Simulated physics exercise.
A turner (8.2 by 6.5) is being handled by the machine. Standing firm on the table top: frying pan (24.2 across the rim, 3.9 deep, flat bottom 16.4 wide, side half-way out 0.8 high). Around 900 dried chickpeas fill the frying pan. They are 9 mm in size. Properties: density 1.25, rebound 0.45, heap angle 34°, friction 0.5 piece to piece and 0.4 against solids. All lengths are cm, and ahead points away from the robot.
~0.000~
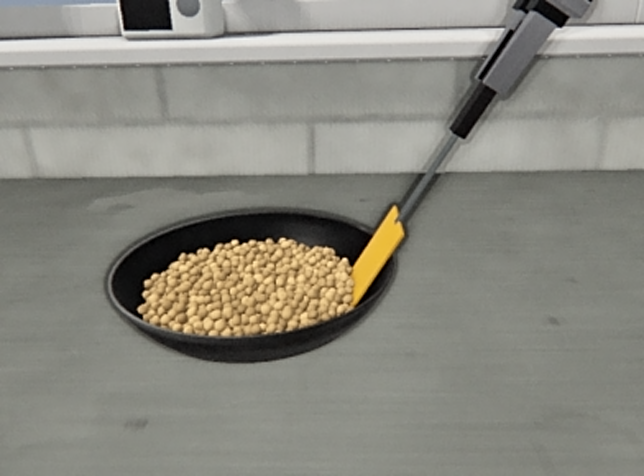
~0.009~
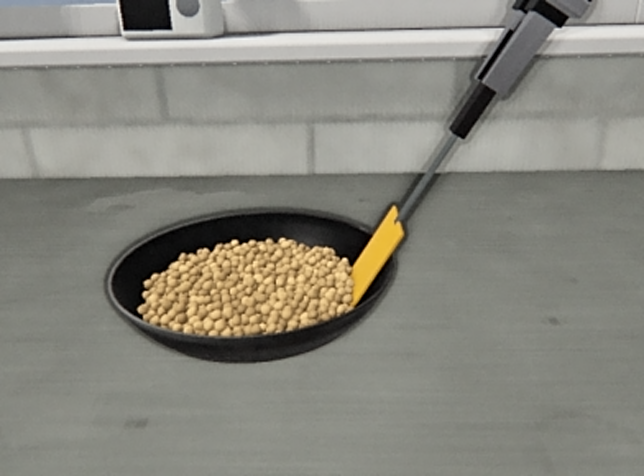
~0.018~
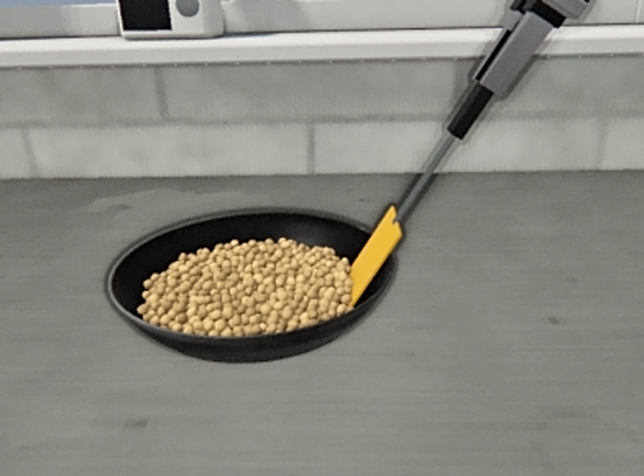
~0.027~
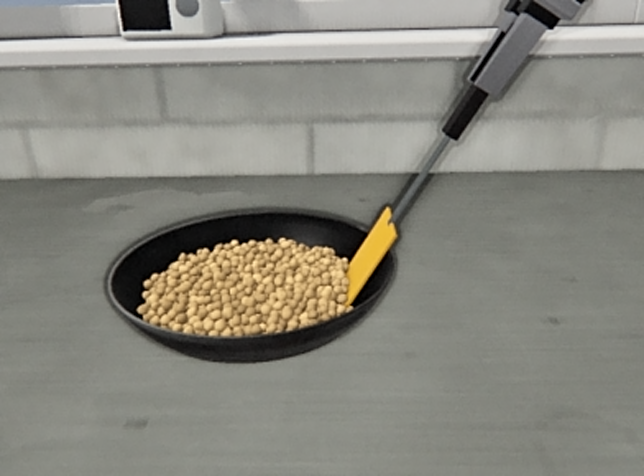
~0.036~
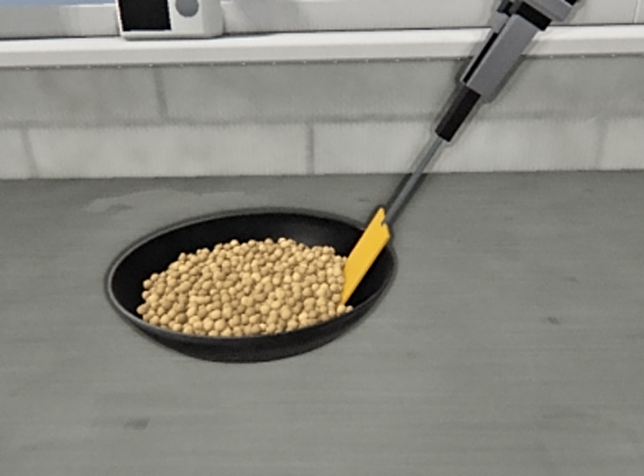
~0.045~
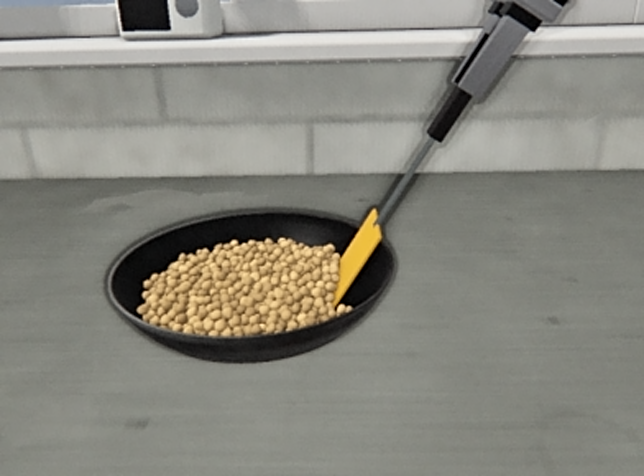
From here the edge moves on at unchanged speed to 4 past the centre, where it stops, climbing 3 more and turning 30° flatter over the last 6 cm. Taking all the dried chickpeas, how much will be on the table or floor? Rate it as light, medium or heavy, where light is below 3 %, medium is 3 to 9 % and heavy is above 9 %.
Rating: Light.
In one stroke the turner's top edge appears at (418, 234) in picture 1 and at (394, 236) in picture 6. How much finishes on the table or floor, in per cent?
Roughly 0 percent ends up there.
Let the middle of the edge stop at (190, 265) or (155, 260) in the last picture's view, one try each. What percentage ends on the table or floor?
0 % and 15 %.
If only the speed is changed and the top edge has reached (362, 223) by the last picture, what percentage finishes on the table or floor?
That share would be about 10 percent.
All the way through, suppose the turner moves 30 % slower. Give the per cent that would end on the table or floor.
Estimate: Near 0 %.
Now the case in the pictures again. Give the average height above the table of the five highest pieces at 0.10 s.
They are some 5 cm up.
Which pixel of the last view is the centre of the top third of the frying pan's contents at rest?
(186, 277).
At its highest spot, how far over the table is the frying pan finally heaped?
Top of the heap: Roughly 4.5 cm above the table top.
After 0.10 s, sloping 59°, highest piece 5 above the table; 900 in the frying pan.
After 0.15 s, sloping 46°, highest piece 5 above the table; 900 in the frying pan.
After 0.37 s, sloping 29°, highest piece 5 above the table; 899 in the frying pan, 1 on the table or floor.
After 1.42 s, sloping 29°, highest piece 4 above the table; 899 in the frying pan, 1 on the table or floor.
At rest, 899 in the frying pan, 1 on the table or floor. That is 0 % on the table or floor.
